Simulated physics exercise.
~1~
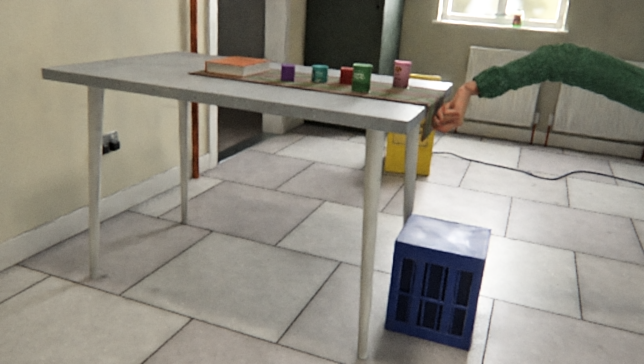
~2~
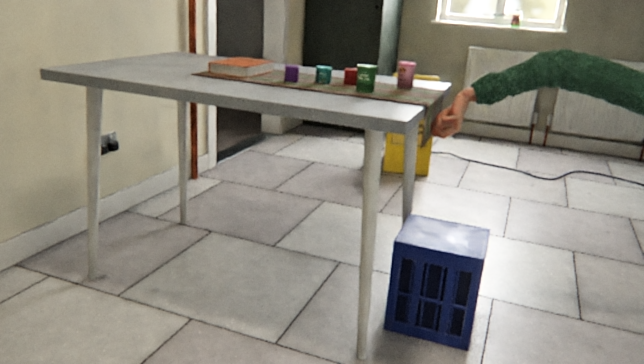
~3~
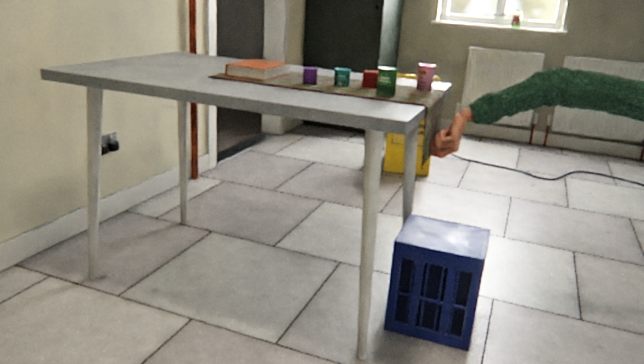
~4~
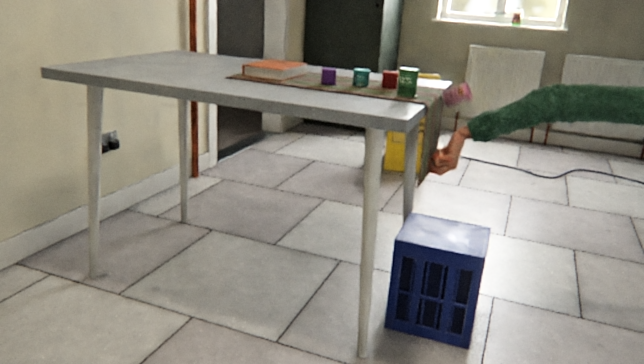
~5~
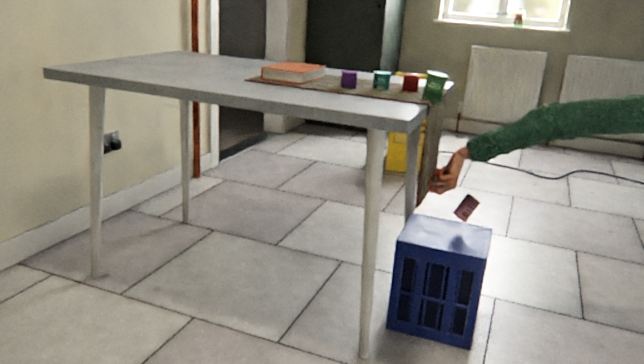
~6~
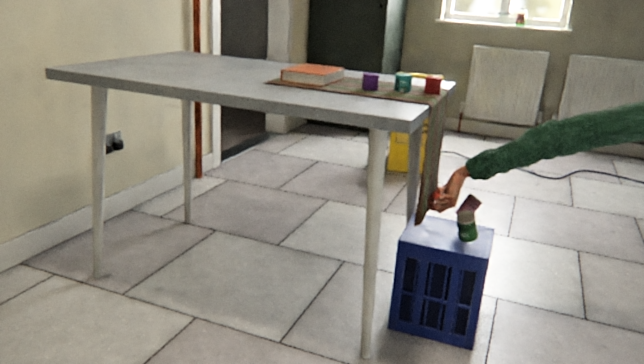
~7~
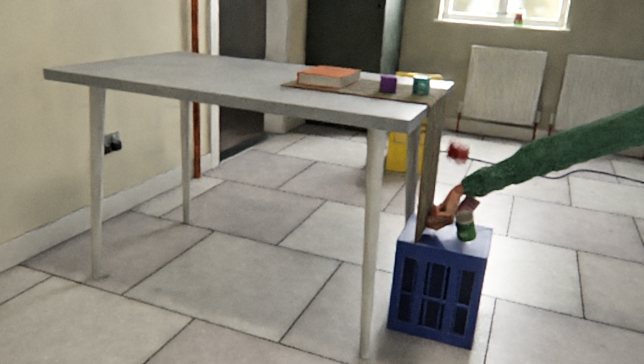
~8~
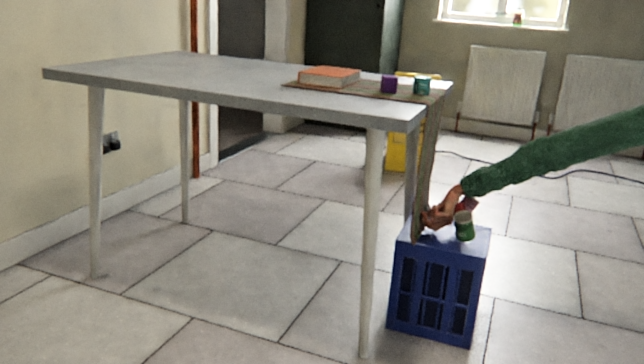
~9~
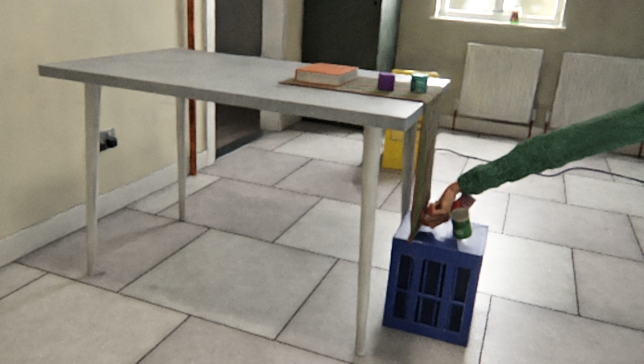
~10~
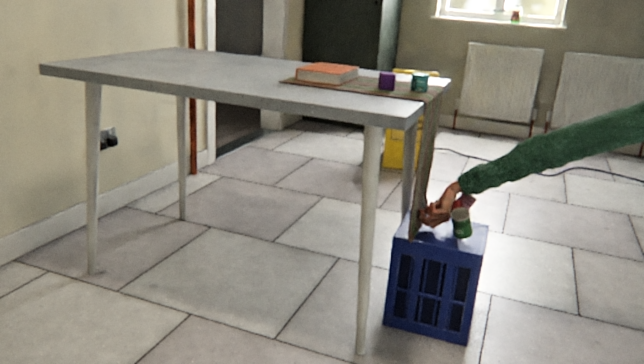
A hand pulls a brown runner down off a table, and three objects fall onto a blue crate.
